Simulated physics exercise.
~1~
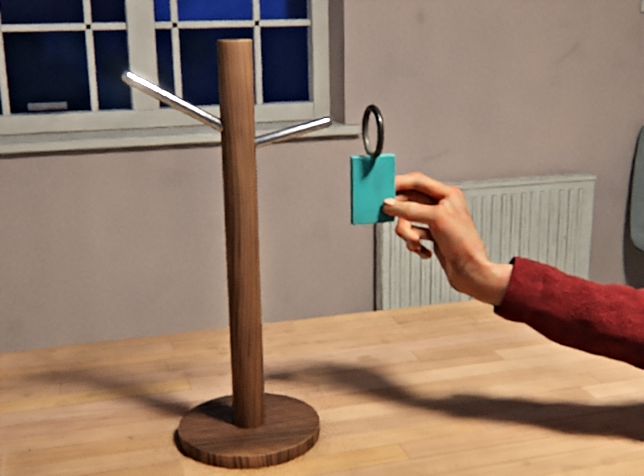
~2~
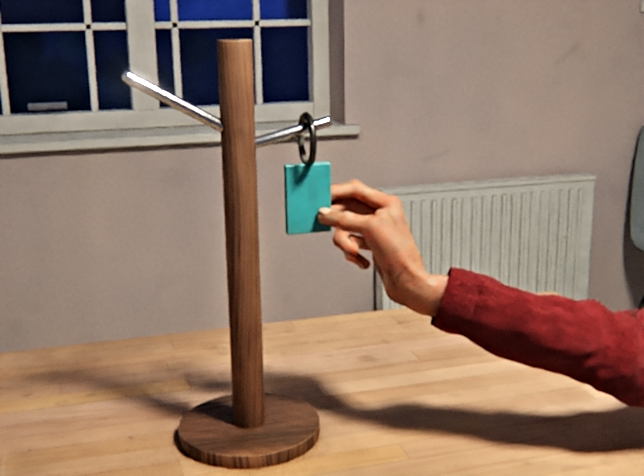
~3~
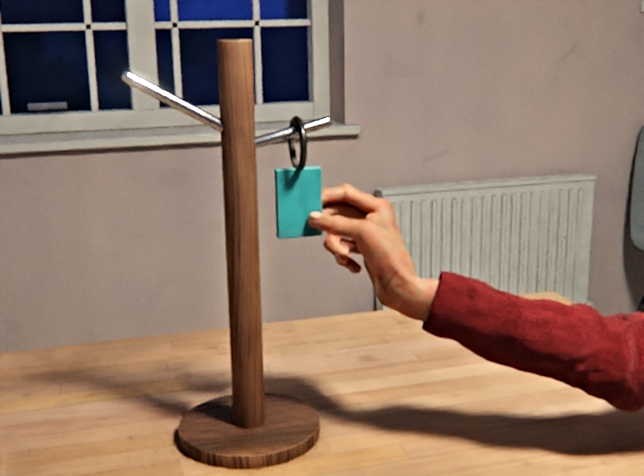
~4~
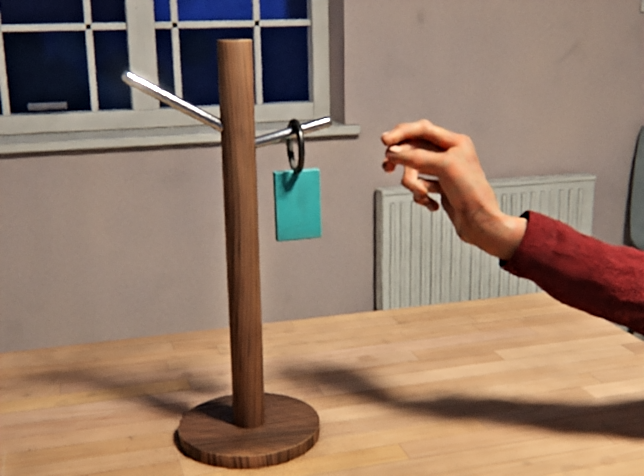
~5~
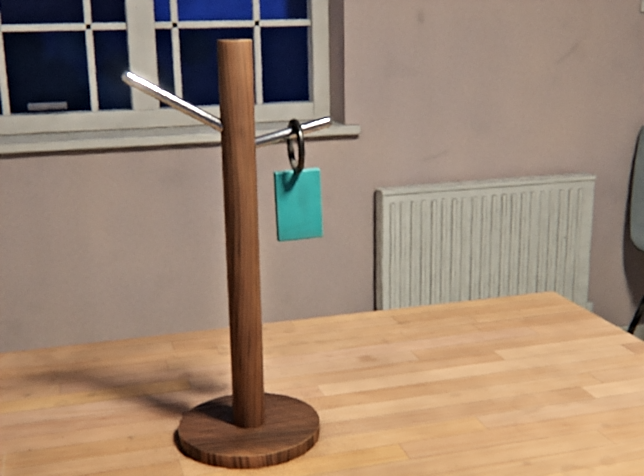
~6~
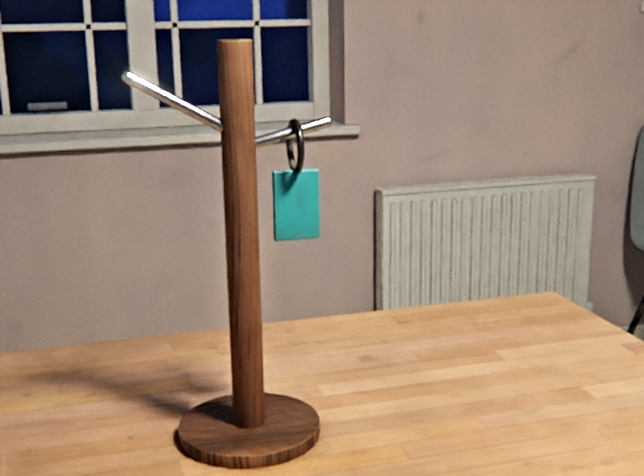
A hand in a dark red sleeve reaches in from the right, holding a turquoise tag with a dark ring at its top, seen from a still, slightly raised view across a wooden table. Left of centre stands a brown wooden peg stand with two silver pegs, before a grey wall with a window and a pale radiator. The hand moves the tag left, bringing its ring over the right peg, then slides it slightly further inward. The fingers let go and the hand withdraws to the right, out of view. The tag stays hanging from the peg, almost motionless.
